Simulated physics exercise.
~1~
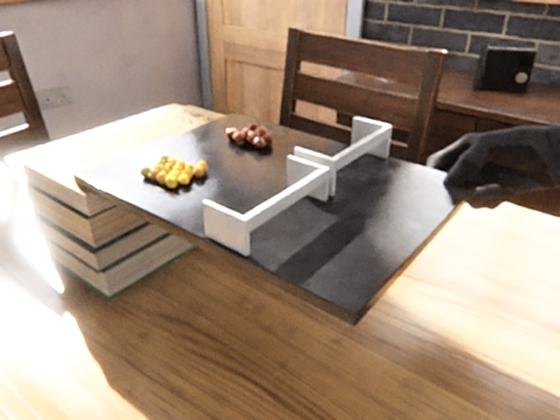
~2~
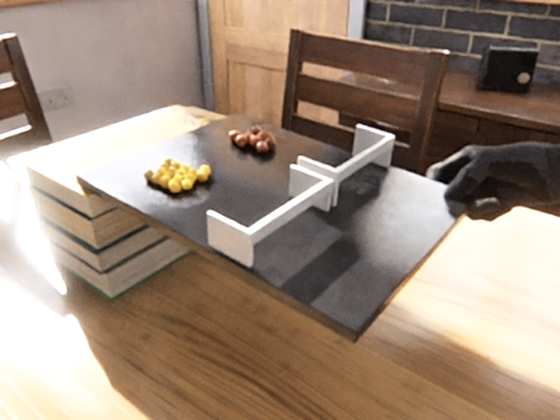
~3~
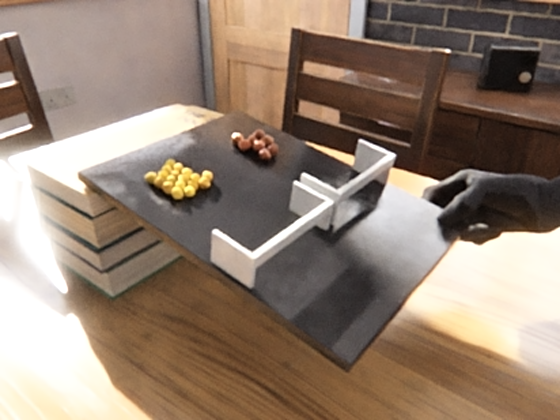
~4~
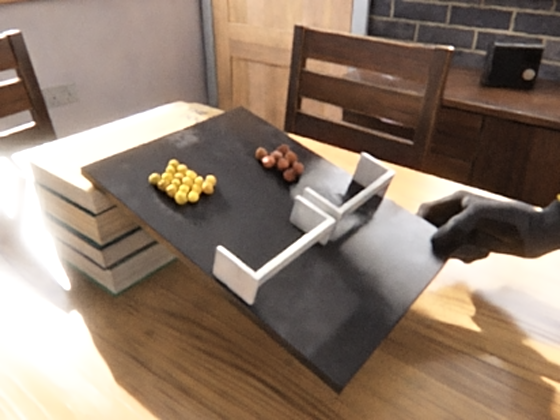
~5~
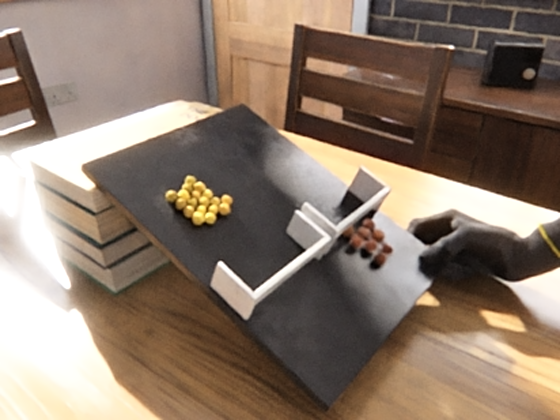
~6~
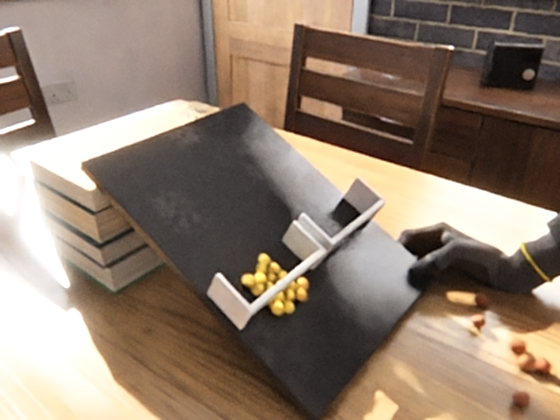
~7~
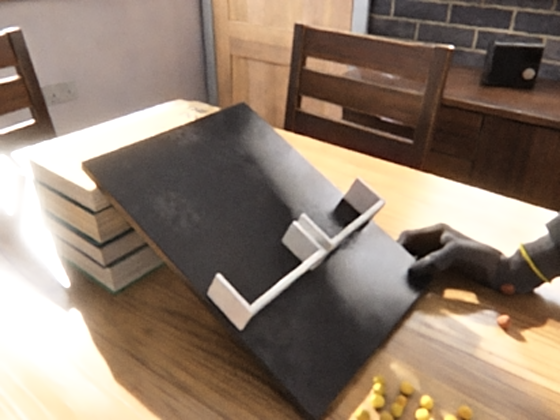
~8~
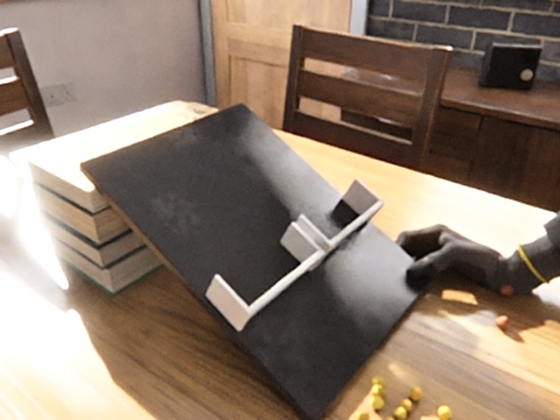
A gloved hand lowered the free end of a dark board propped on books, and the reddish-brown balls slid under their white bar first, then the yellow ones followed under theirs, all leaving the board bare, with some yellow balls on the table.
